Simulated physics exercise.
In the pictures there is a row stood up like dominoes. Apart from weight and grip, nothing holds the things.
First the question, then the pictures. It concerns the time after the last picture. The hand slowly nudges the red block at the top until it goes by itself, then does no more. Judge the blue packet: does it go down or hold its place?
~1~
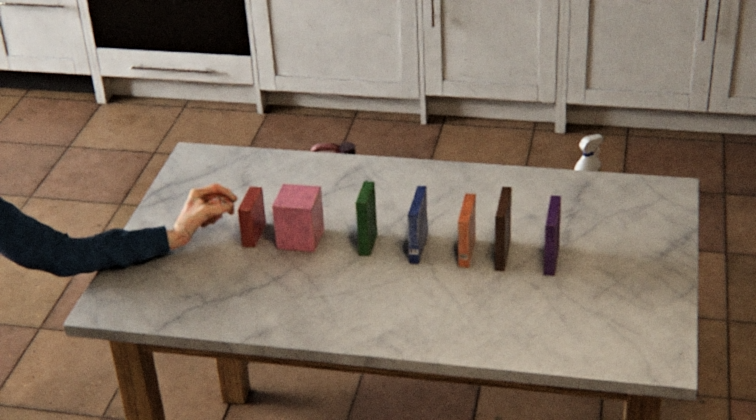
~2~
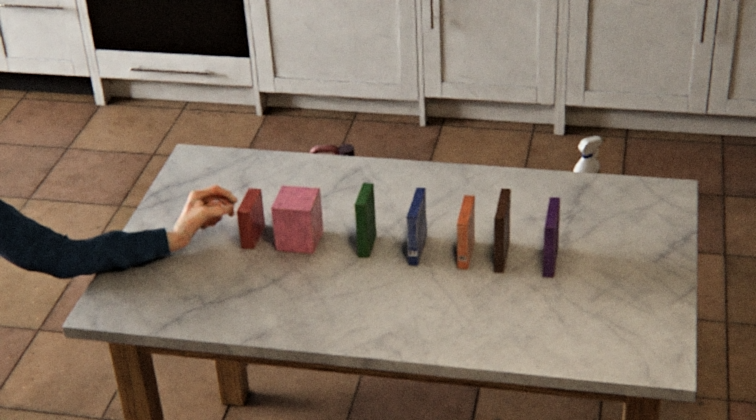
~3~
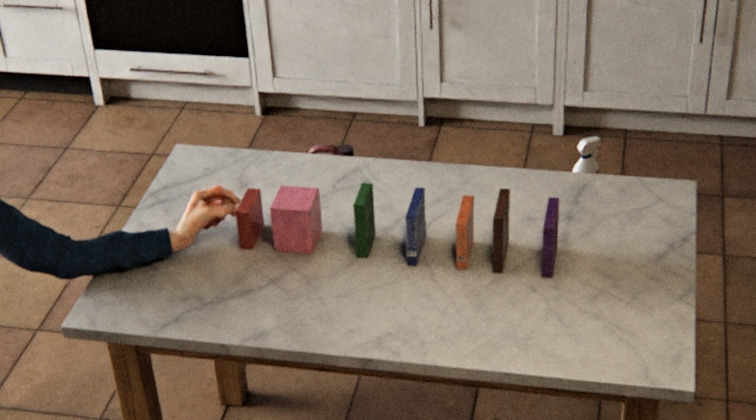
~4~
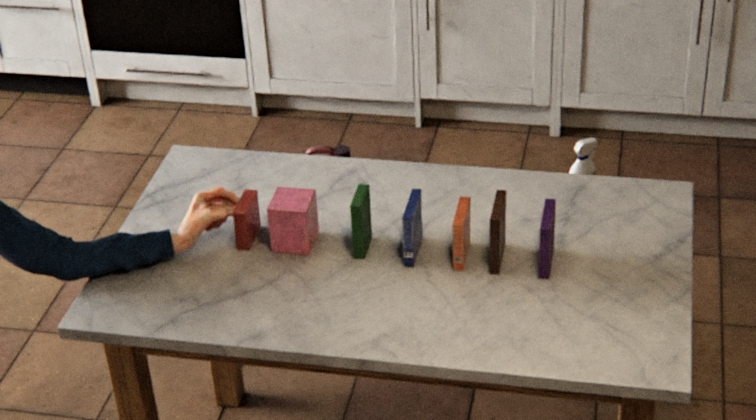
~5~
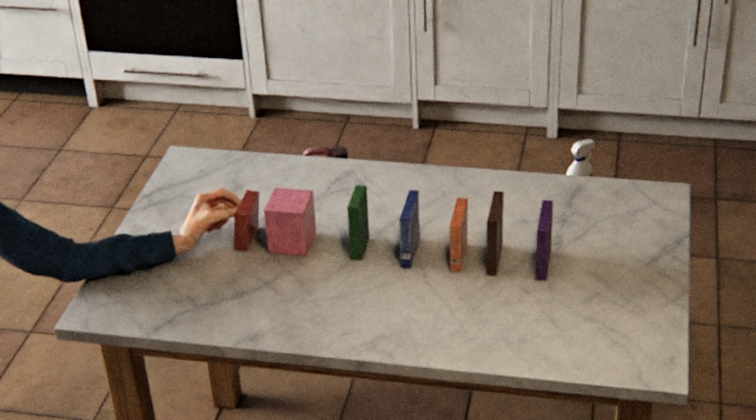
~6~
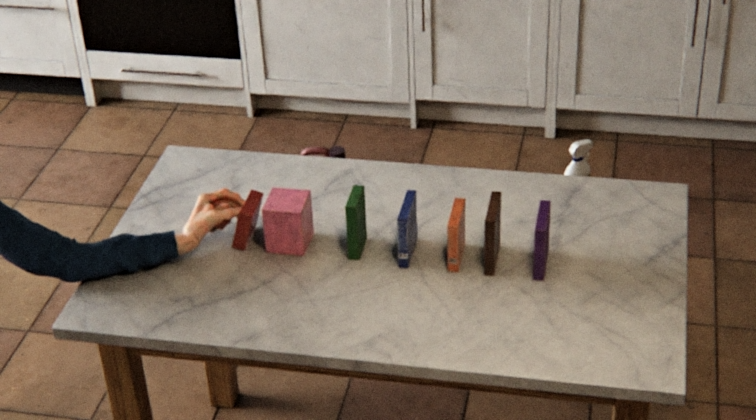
It holds its place.
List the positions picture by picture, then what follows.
The first picture shows blue packet (418, 225); pink block (299, 218).
The second picture shows green board (366, 220); brown board (503, 231).
The third picture shows pink block (297, 220); orange packet (465, 232).
The fourth picture shows green board (362, 222); brown board (498, 232).
The fifth picture shows red block 7° over; pink block (291, 222); orange packet (459, 235).
The sixth picture shows red block 16° over; blue packet (408, 229); green board (357, 223).
Then, 0.10 s on from there, red block 26° over.
Then, 0.20 s on from there, red block 32° over.
Then, 0.60 s on from there, red block 35° over.
In the end, all 5 unmoved. At the end, from the last picture's camera, blue packet near (408, 229).
